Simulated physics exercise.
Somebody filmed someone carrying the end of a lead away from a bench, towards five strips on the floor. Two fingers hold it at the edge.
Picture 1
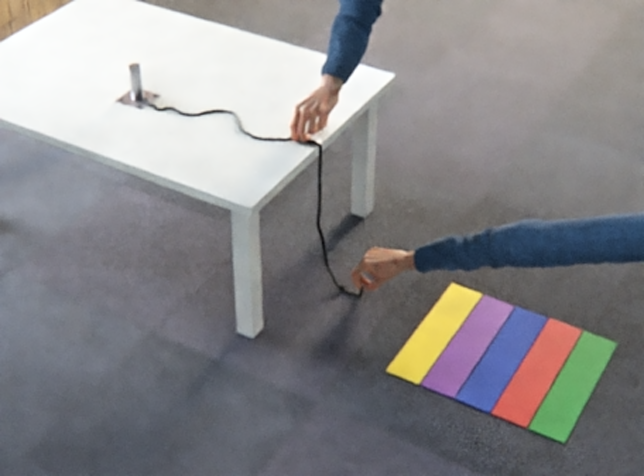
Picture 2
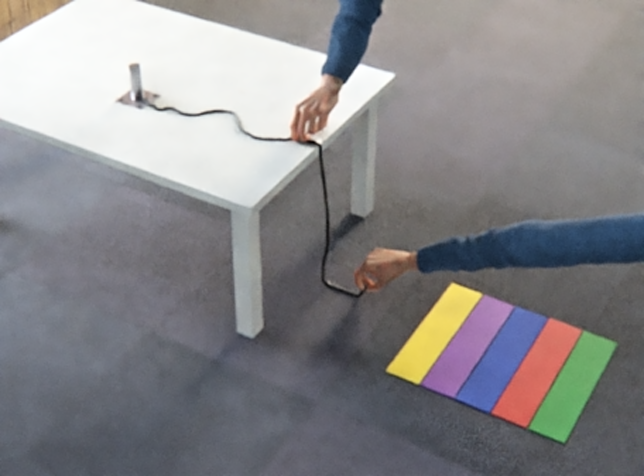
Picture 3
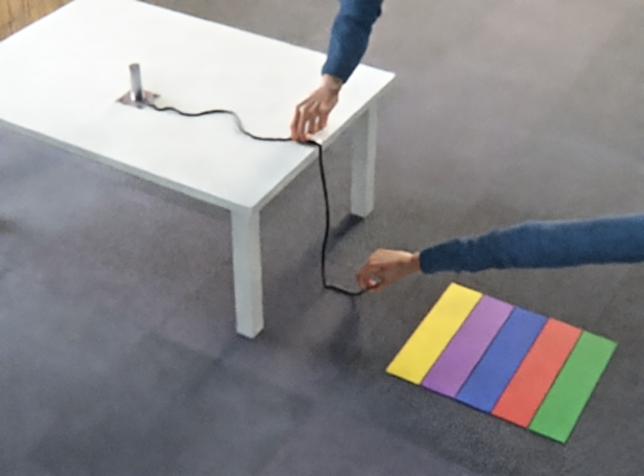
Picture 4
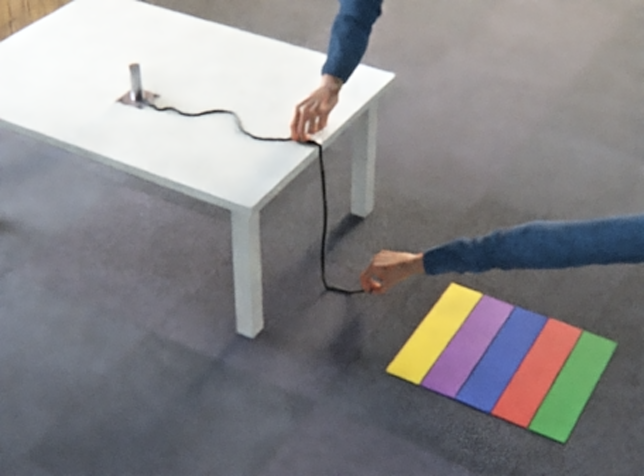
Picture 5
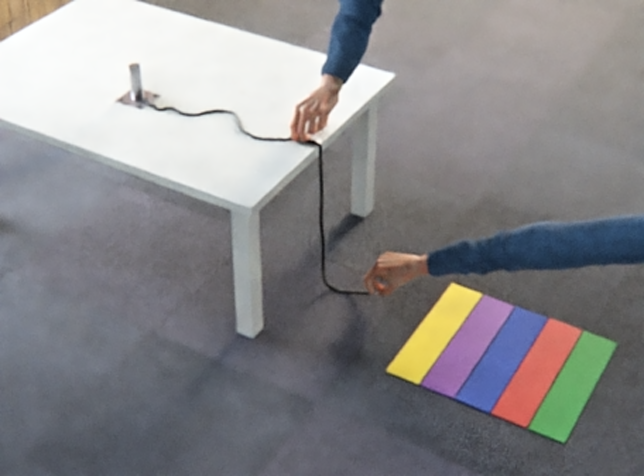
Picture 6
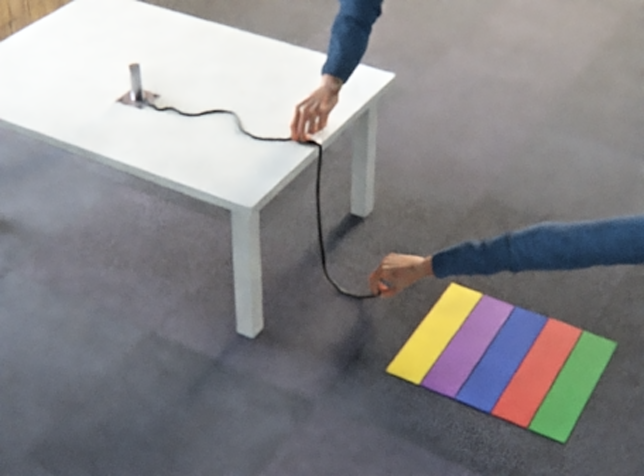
In the video, one hand holds a black cord at the edge of a white table while another hand below slowly draws its hanging end a short way right, near yellow, purple, blue, red and green strips on the floor.
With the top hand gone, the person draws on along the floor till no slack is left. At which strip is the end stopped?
The end stops over the blue strip.
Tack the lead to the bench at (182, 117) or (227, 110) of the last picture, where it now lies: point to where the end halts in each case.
Try by try, around (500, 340) and (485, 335).
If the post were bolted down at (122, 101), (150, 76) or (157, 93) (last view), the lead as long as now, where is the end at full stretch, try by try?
In that order: (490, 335), (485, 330) and (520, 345).
A little later, end near (442, 316); over yellow.
Next, end near (483, 332); over purple.
When it is tight, end near (508, 341); over blue. It gets as far as the blue strip.
